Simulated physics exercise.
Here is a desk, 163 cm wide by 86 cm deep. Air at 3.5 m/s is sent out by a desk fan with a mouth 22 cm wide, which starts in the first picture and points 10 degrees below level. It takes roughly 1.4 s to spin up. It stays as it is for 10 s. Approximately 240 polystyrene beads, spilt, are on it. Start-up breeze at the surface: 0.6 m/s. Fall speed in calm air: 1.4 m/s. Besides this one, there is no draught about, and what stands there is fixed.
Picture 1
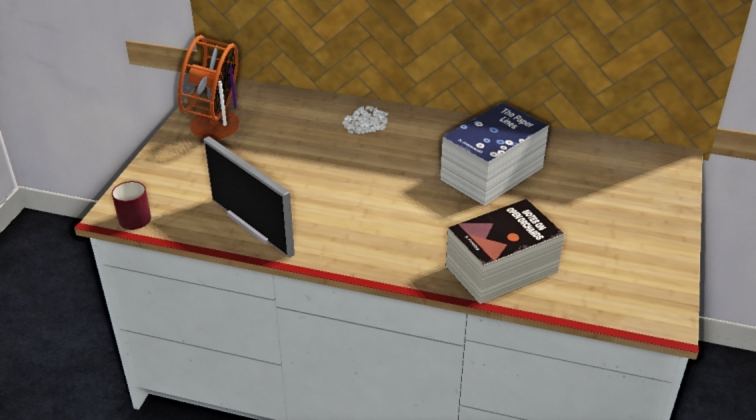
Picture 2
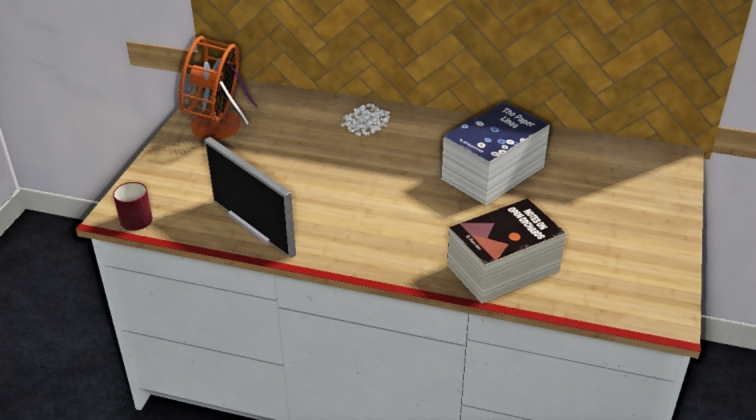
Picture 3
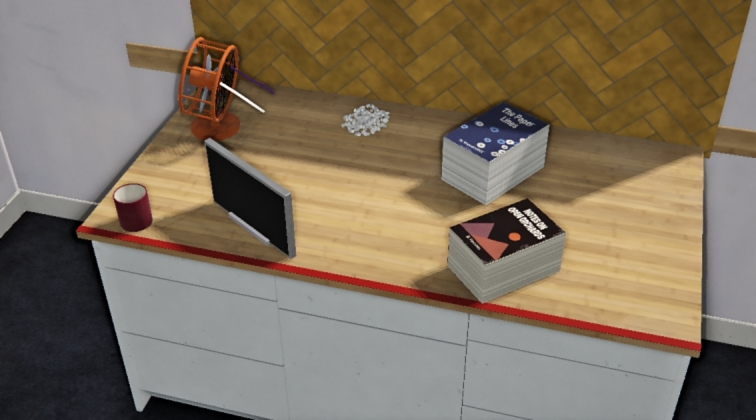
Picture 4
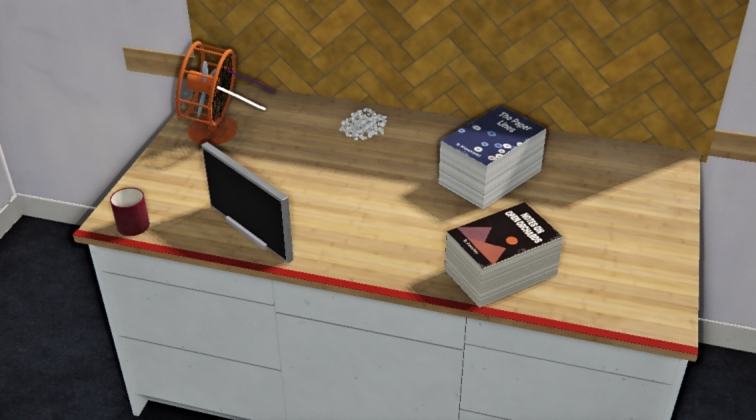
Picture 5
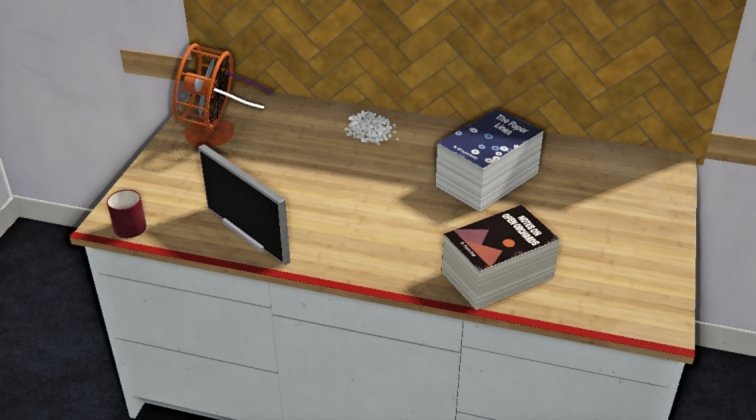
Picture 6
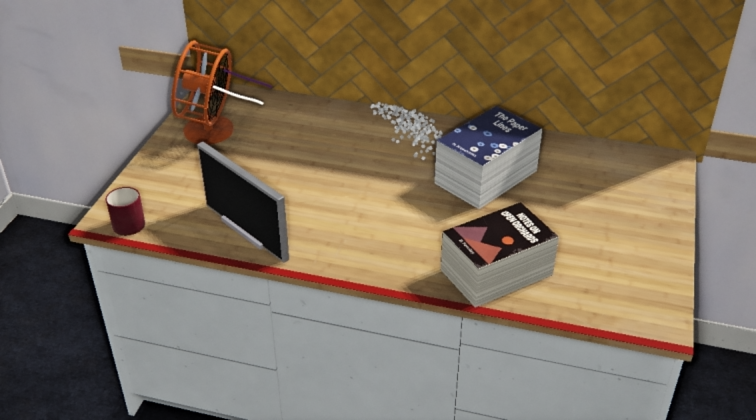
A pile of small white beads sits still, then scatters rightward from an orange desk fan.
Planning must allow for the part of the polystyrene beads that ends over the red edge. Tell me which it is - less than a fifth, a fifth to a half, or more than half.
It is under twenty percent.
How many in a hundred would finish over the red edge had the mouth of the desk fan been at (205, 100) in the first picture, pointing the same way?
0 %.
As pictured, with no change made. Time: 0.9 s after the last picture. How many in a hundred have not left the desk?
Roughly 15 per cent.
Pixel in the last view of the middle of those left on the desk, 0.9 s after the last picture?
Near (607, 138).
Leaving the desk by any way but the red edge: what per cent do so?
About 100 per cent of them.
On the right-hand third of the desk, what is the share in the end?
0 %.
Then, 0.9 s after the last picture, 33 % are on the move or not yet settled, 0 % are over the red edge; the middle of those still in play is near (635, 147).
Then, 2.1 s after the last picture, 0 % are on the move or not yet settled, 0 % are over the red edge.
Then, 4.4 s after the last picture, 0 % are on the move or not yet settled, 0 % are over the red edge.
Then, 8.9 s after the last picture, at the end, 0 % are over the red edge.
